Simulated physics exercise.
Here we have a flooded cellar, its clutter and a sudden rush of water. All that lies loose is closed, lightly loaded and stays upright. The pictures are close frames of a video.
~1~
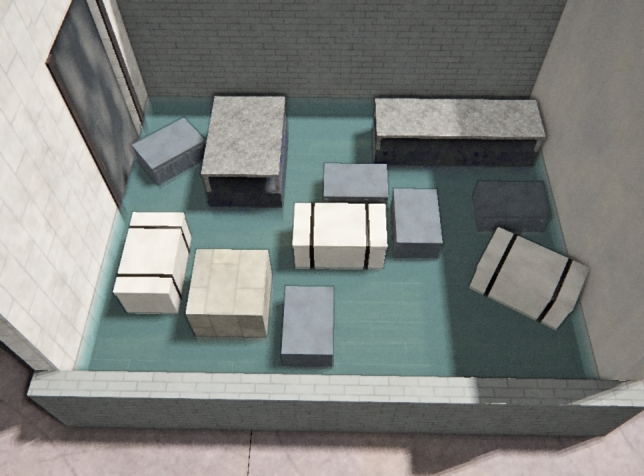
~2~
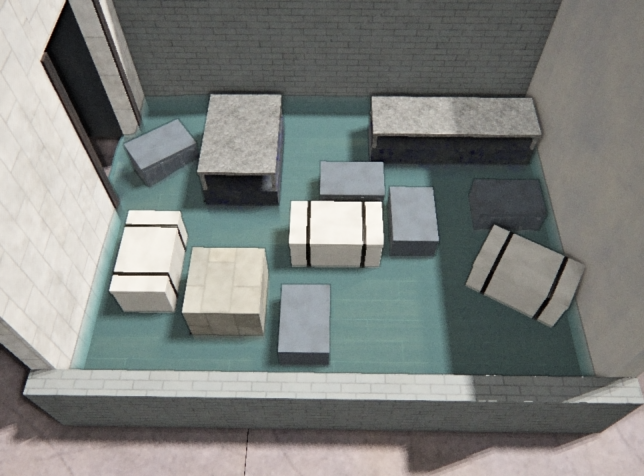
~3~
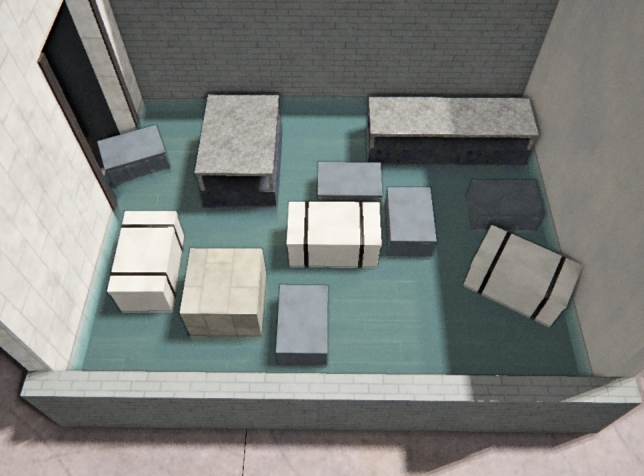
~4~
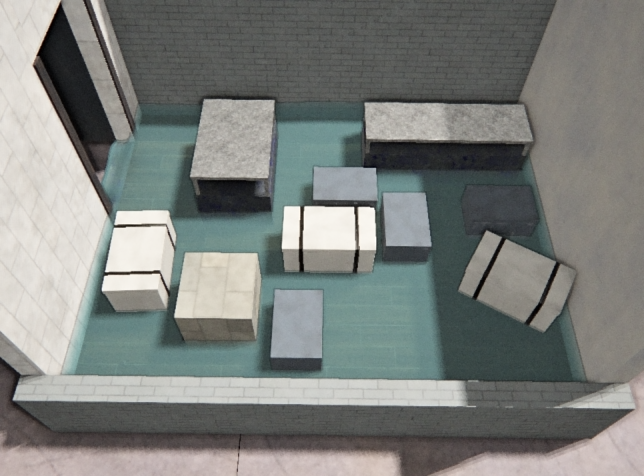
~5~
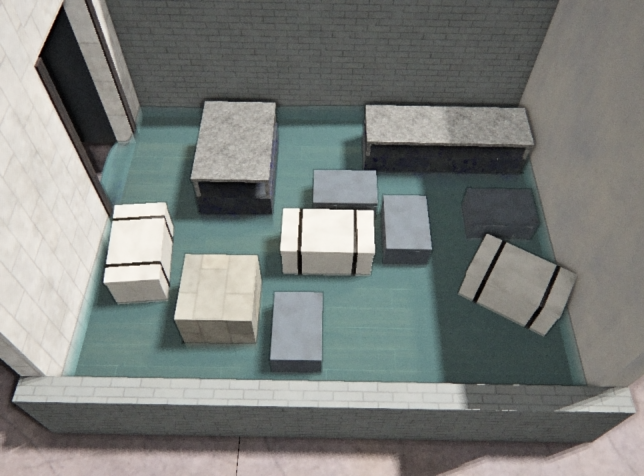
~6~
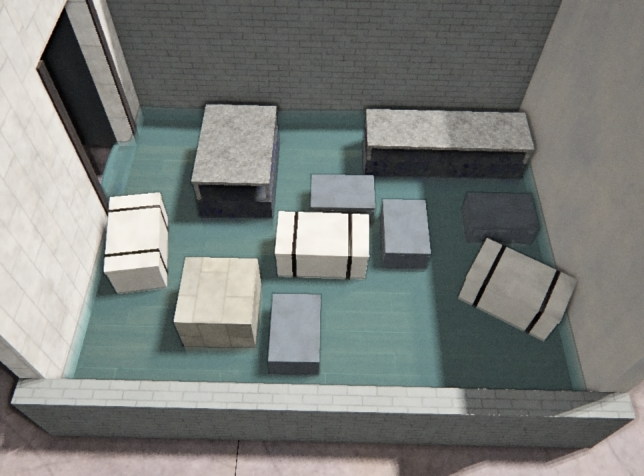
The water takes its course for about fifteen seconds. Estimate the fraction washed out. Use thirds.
It is between one and two thirds.
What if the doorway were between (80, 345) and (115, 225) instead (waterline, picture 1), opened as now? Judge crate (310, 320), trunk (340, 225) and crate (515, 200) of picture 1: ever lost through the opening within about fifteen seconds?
One after the other: Still in, carried outside, kept in.
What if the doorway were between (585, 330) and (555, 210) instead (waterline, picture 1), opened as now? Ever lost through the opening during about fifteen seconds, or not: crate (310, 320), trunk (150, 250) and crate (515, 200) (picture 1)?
One after the other: Washed out, still in, out.
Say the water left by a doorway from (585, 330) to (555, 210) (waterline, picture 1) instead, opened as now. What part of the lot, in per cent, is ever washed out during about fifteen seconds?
Close to 80 %.
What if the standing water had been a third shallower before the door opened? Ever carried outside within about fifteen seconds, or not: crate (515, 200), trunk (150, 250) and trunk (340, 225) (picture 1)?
In that order: Kept in, out, gone.
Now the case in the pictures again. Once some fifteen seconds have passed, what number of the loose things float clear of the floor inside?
5 of them.
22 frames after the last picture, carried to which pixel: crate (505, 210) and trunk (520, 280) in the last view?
Near (452, 209) and (475, 275).
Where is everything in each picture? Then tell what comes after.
A trunk at (150, 251), afloat; a trunk at (340, 224) floats; 0 of 8 have shifted, in the first frame.
A trunk at (146, 249), afloat; a trunk at (336, 222) floats; 1 of 8 have shifted, in the second frame.
A trunk at (143, 249), afloat; a trunk at (334, 223) floats; 1 of 8 have shifted, in the third frame.
A trunk at (136, 249), afloat, close to its start; a trunk at (329, 228), afloat; 2 of 8 have shifted, in the fourth frame.
A trunk at (136, 241) floats, close to its start; a trunk at (328, 230) floats; 2 of 8 have shifted, in the fifth frame.
A trunk at (133, 230), afloat, a stride from its start; a trunk at (323, 234), afloat, close to its start; 3 of 8 have shifted, in the sixth frame.
A moment on, 1 of 8 are out; 7 afloat.
Next, 2 of 8 are out; 6 afloat.
Later, 3 of 8 are out; 5 afloat.
In the end, 3 of 8 are out; 5 afloat.
